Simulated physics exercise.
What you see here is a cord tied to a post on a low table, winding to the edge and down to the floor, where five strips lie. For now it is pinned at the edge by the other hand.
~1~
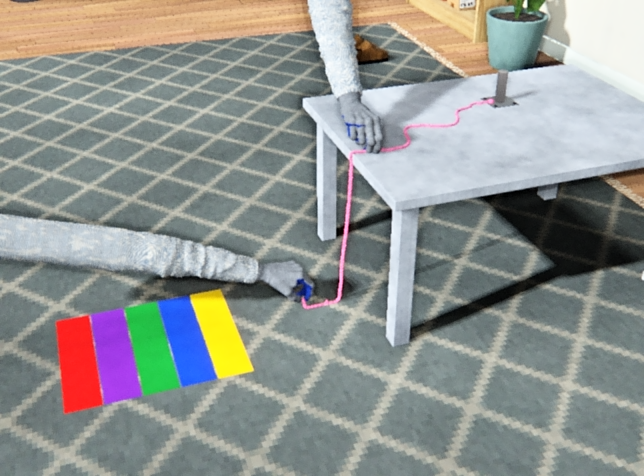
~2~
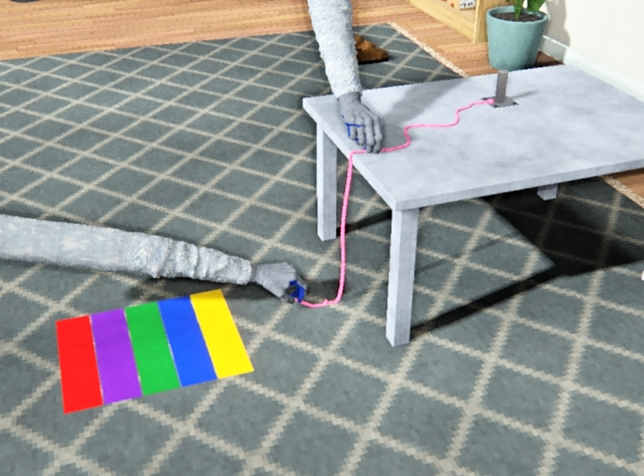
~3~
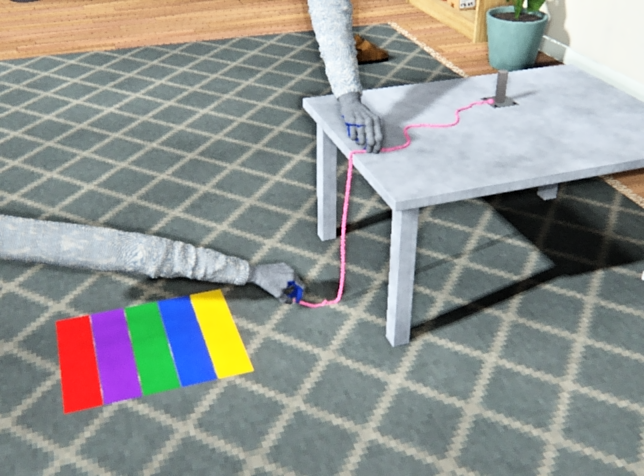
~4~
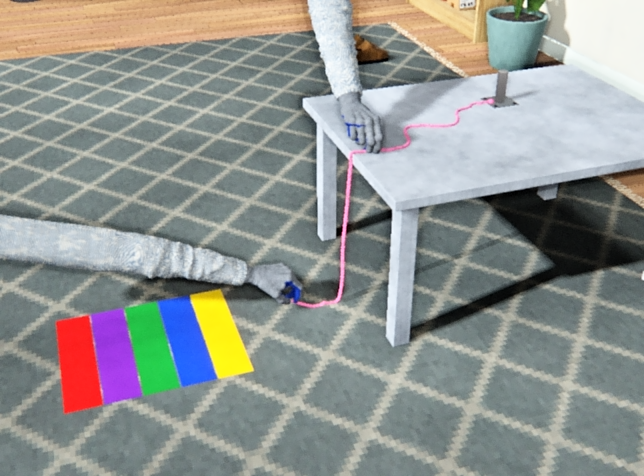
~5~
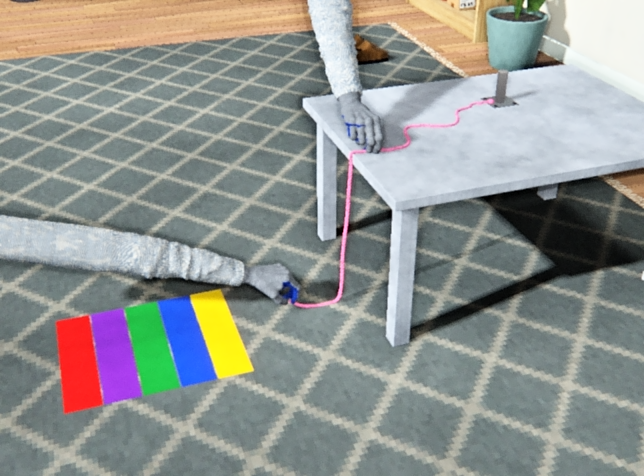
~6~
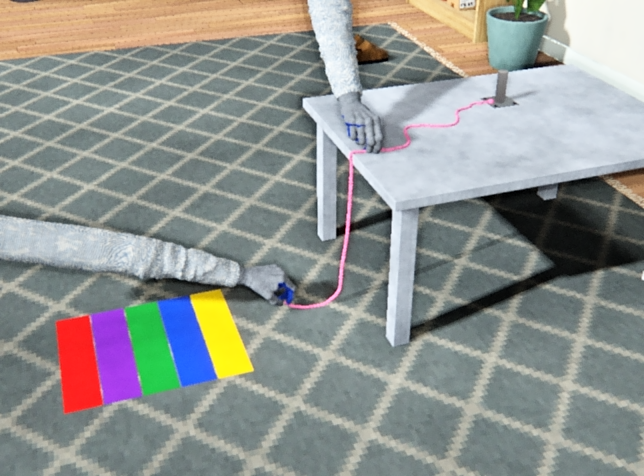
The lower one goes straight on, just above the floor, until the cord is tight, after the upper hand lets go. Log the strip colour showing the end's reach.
Reach: Green strip.
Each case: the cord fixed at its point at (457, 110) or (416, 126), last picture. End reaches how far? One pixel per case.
I'd say about (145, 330) for the first and about (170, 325) for the second.
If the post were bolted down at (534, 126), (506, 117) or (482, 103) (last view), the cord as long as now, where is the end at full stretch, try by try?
Places per try: (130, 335); (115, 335); (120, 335).
Soon after, end near (213, 317); over yellow.
After that, end near (168, 326); over blue.
At the stop, end near (142, 331); over green. The green one.
